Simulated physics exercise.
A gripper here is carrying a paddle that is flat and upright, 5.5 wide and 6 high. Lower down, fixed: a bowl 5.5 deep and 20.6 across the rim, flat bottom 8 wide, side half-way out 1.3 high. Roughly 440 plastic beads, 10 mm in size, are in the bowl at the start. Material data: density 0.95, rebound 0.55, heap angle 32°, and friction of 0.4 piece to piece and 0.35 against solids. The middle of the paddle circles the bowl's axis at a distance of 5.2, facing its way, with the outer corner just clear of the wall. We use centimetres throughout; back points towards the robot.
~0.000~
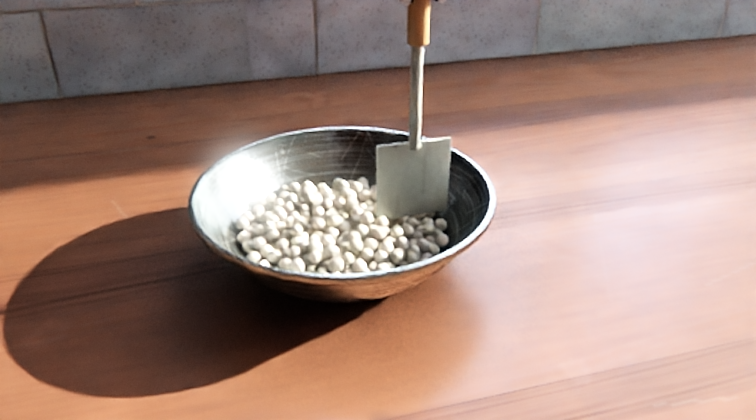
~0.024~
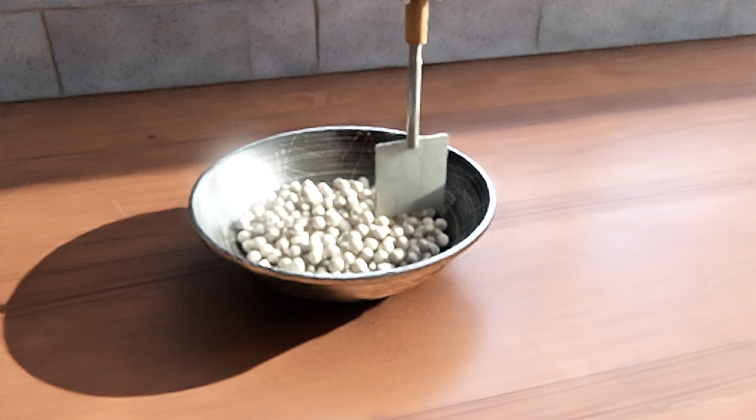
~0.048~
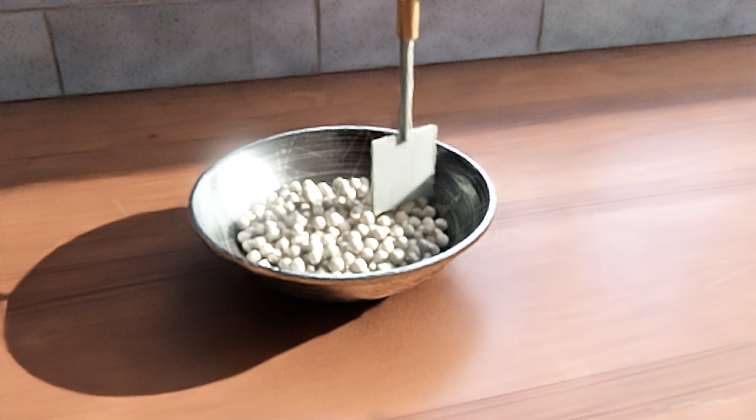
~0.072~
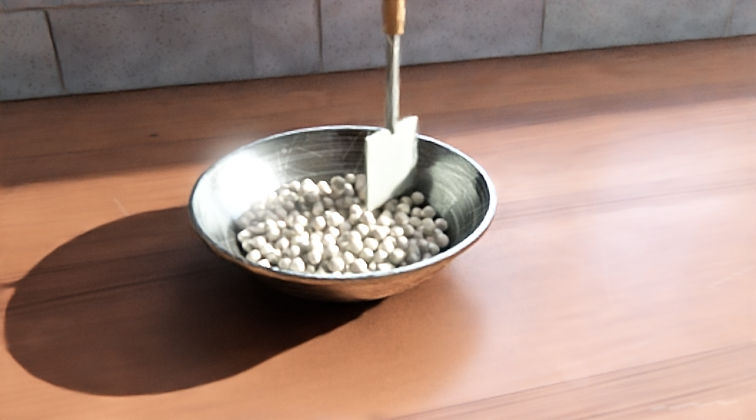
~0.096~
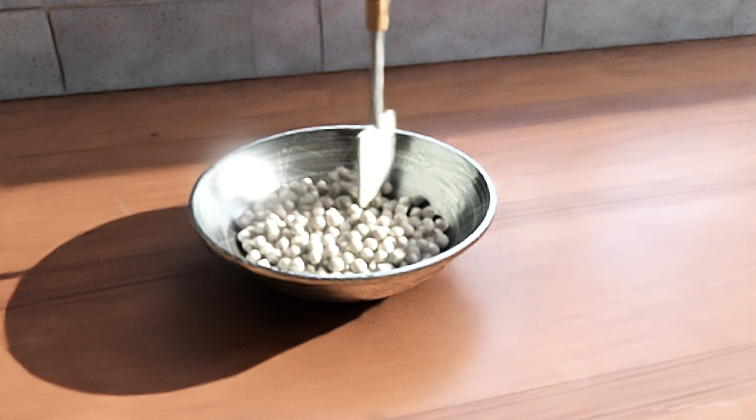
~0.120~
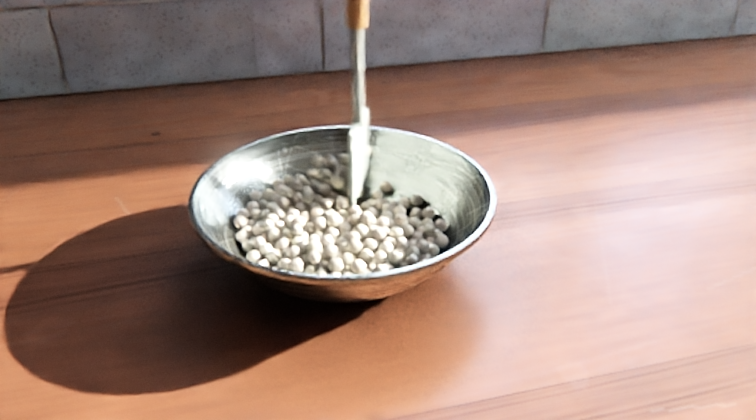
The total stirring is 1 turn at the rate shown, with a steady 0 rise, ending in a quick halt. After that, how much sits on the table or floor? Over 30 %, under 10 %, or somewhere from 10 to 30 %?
Somewhere from 10 to 30 %.
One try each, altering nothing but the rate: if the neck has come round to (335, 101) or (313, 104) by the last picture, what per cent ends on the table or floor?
About 20 % for one try and about 30 % for the other, in order.
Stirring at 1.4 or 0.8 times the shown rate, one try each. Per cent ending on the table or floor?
Estimates in order: Near 25 % and near 5 %.
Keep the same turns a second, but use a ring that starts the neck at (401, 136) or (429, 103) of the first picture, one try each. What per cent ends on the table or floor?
Some 10 and 0 per cent.
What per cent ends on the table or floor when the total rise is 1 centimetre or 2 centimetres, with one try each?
It comes to about 5 per cent and about 0 per cent.
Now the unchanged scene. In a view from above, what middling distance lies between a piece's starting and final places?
Roughly 4 cm, measured level.
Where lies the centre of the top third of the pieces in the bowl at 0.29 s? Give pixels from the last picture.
I'd put it at around (271, 237).
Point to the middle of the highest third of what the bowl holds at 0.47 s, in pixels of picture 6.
It is centred roughly at (416, 241).
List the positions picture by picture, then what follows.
In the first frame, paddle neck at (415, 122), 0° round; upper third of the load around (334, 229), from x 240 to 440, top at y 185; 437 in the bowl.
In the second frame, paddle neck at (413, 120), 5° round; upper third of the load around (334, 229), from x 245 to 440, top at y 185.
In the third frame, paddle neck at (405, 114), 18° round; upper third of the load around (333, 229), from x 245 to 440, top at y 185.
In the fourth frame, paddle neck at (392, 108), 34° round; upper third of the load around (334, 224), from x 245 to 440, top at y 170.
In the fifth frame, paddle neck at (376, 104), 49° round; upper third of the load around (333, 225), from x 245 to 440, top at y 155.
In the sixth frame, paddle neck at (358, 101), 65° round; upper third of the load around (325, 221), from x 240 to 440, top at y 140; 437 in the bowl.
By 0.29 s, 178° round, highest piece 8 above the table; 431 in the bowl, 2 on the table or floor, 4 in flight or on the tool.
By 0.47 s, 291° round, highest piece 8 above the table; 404 in the bowl, 21 on the table or floor, 12 in flight or on the tool.
By 0.76 s, 0° round, highest piece 5 above the table; 377 in the bowl, 60 on the table or floor.
By 1.46 s, 0° round, highest piece 4 above the table; 377 in the bowl, 60 on the table or floor.
Final count, 377 in the bowl, 60 on the table or floor. That is 14 % on the table or floor.
